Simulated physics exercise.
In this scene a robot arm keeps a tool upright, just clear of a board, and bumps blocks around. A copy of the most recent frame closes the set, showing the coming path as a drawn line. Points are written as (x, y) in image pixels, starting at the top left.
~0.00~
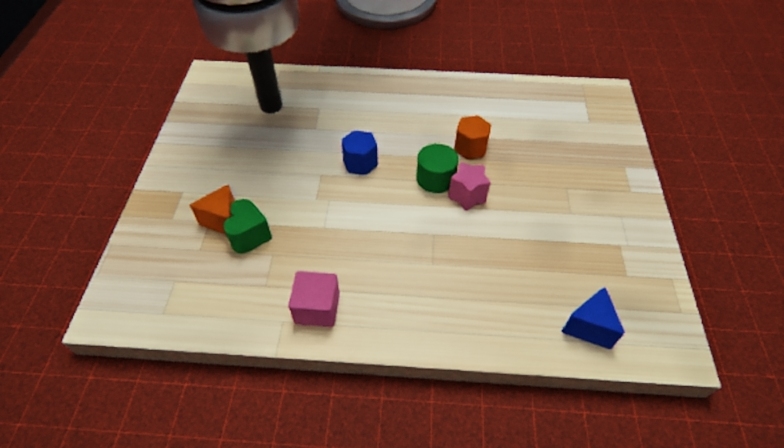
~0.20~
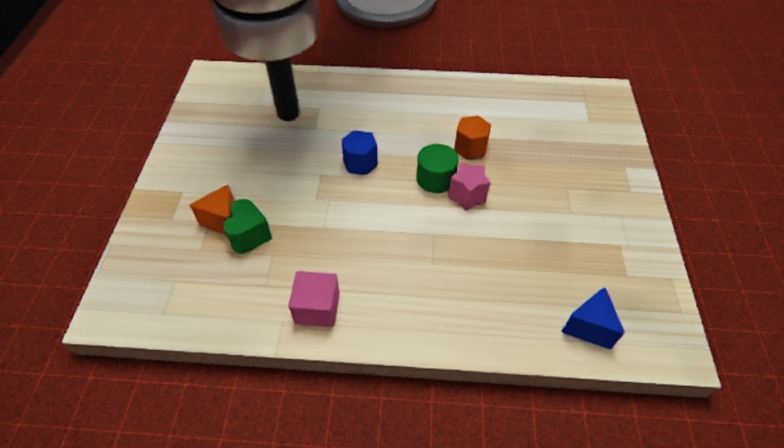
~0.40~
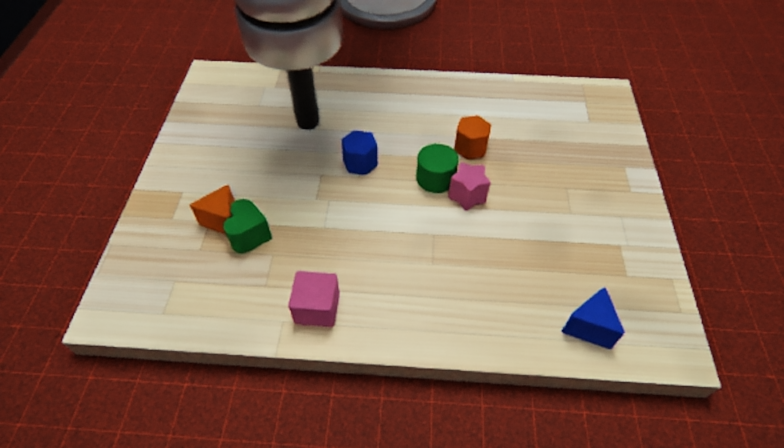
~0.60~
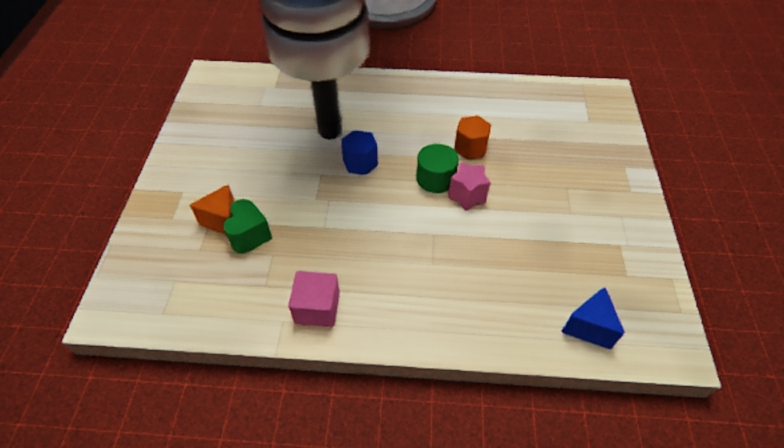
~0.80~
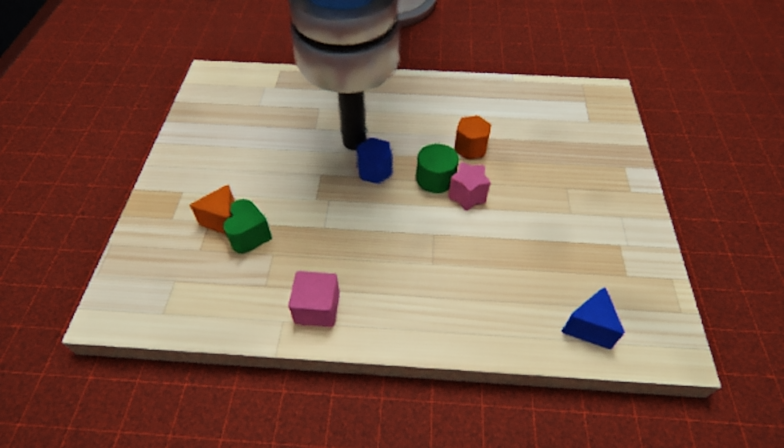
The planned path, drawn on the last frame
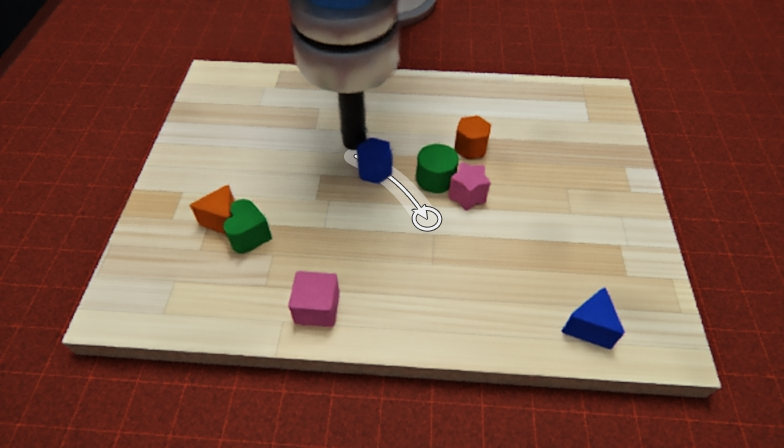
Robot arm with a black rod moving right and nearer across a wooden board, nudging a blue block toward a green one.
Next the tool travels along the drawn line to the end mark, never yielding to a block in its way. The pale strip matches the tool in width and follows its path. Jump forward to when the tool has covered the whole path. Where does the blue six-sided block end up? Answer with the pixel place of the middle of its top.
It is at (449, 220).
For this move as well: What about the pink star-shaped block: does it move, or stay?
At the end of the path, the pink star-shaped block remains in its old spot.
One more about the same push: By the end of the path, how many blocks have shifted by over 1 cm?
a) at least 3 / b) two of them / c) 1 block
Letter c.
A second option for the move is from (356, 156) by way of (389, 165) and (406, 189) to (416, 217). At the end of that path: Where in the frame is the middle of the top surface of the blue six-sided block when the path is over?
By then it is at (425, 222).
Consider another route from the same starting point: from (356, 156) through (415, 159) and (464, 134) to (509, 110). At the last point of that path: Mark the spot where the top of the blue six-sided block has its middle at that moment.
The centre of its top will be at (401, 165).
The drawn path runs from (356, 156) by way of (383, 172) and (407, 193) to (427, 219).
What follows on the original path. One third of the way, tool at (383, 159); blue six-sided block at (403, 168).
Two thirds of the way, tool at (408, 181); blue six-sided block at (427, 193); green round block at (443, 159).
At the end, tool at (428, 206); blue six-sided block at (449, 220); green round block at (443, 159); pink star-shaped block not moved.
